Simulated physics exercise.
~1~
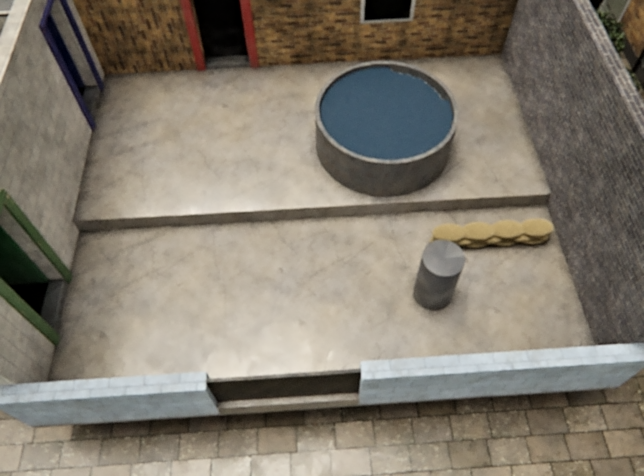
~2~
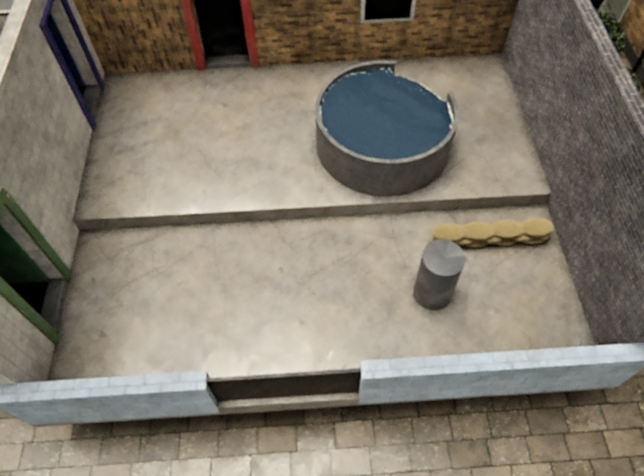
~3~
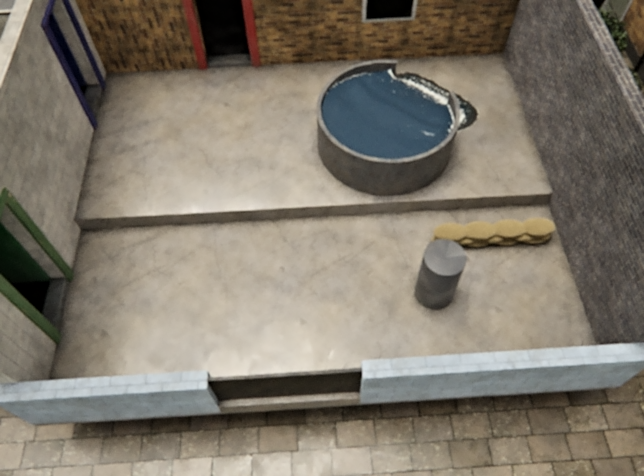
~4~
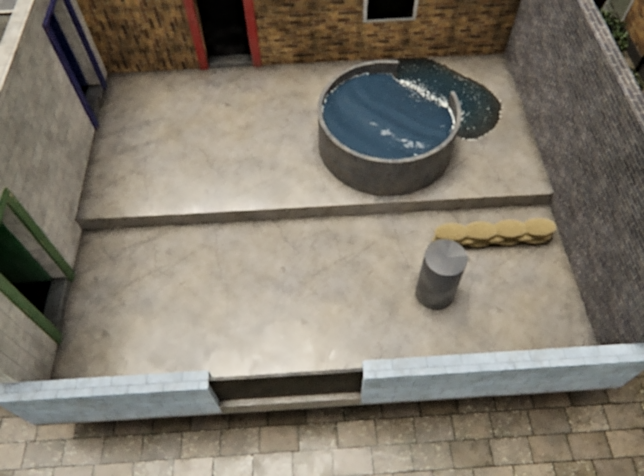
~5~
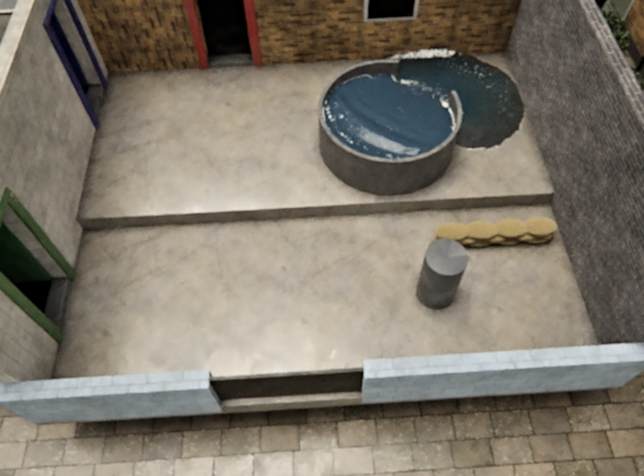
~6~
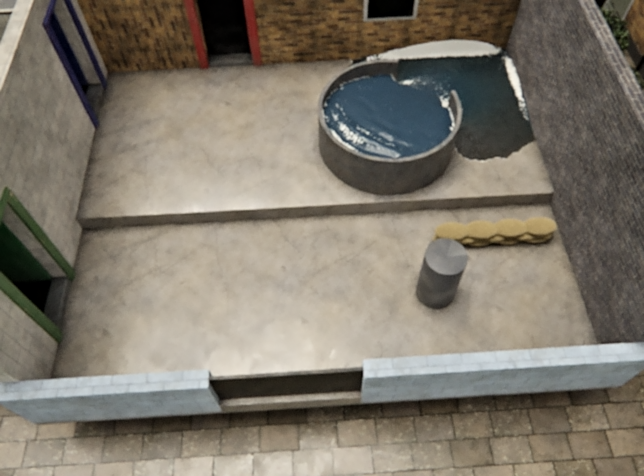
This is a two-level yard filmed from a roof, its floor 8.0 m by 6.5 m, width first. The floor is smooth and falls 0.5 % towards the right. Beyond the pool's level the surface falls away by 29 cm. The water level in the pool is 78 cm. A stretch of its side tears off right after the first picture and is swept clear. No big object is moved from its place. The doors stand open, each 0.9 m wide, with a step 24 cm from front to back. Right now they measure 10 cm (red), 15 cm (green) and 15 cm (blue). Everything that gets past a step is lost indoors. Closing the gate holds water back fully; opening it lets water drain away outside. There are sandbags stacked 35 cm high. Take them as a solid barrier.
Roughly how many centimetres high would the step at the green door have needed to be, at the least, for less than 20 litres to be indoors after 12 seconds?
At least 10.5 cm or so.
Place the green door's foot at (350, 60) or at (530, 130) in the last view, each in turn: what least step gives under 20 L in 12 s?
About 6.5 cm, then about 17 cm.
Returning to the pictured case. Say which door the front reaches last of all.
That's the green door, which comes last.
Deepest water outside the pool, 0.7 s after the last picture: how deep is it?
66 cm.
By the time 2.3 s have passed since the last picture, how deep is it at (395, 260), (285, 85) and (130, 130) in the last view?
About 0, 3 and 0 cm.
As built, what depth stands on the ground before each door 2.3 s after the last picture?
Depth at red 3 cm, at green 0 cm, at blue 0 cm.
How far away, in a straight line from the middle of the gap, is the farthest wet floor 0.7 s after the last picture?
Around 2.8 m out.
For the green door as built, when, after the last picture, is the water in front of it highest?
Peak time: About 8.5 s.
Then, 0.7 s after the last picture water covers 10 % of the floor, deepest (66 cm) near (502, 53); it has not reached the green door.
Then, 2.3 s after the last picture water covers 30 % of the floor, deepest (36 cm) near (520, 223); it has not reached the green door.
Then, 11.3 s after the last picture water covers 95 % of the floor, deepest (15 cm) near (510, 224); 12 cm at the green door, 1 litre in over its 15 cm step.
At the green door as built, the water peaked near 15 cm, 8.5 s after the last picture.
With a step of 8.5 cm, 45 litres would have come in within the 12 s; with 11.5 cm, 13 litres. So under 20 litres takes about 10.5 cm.
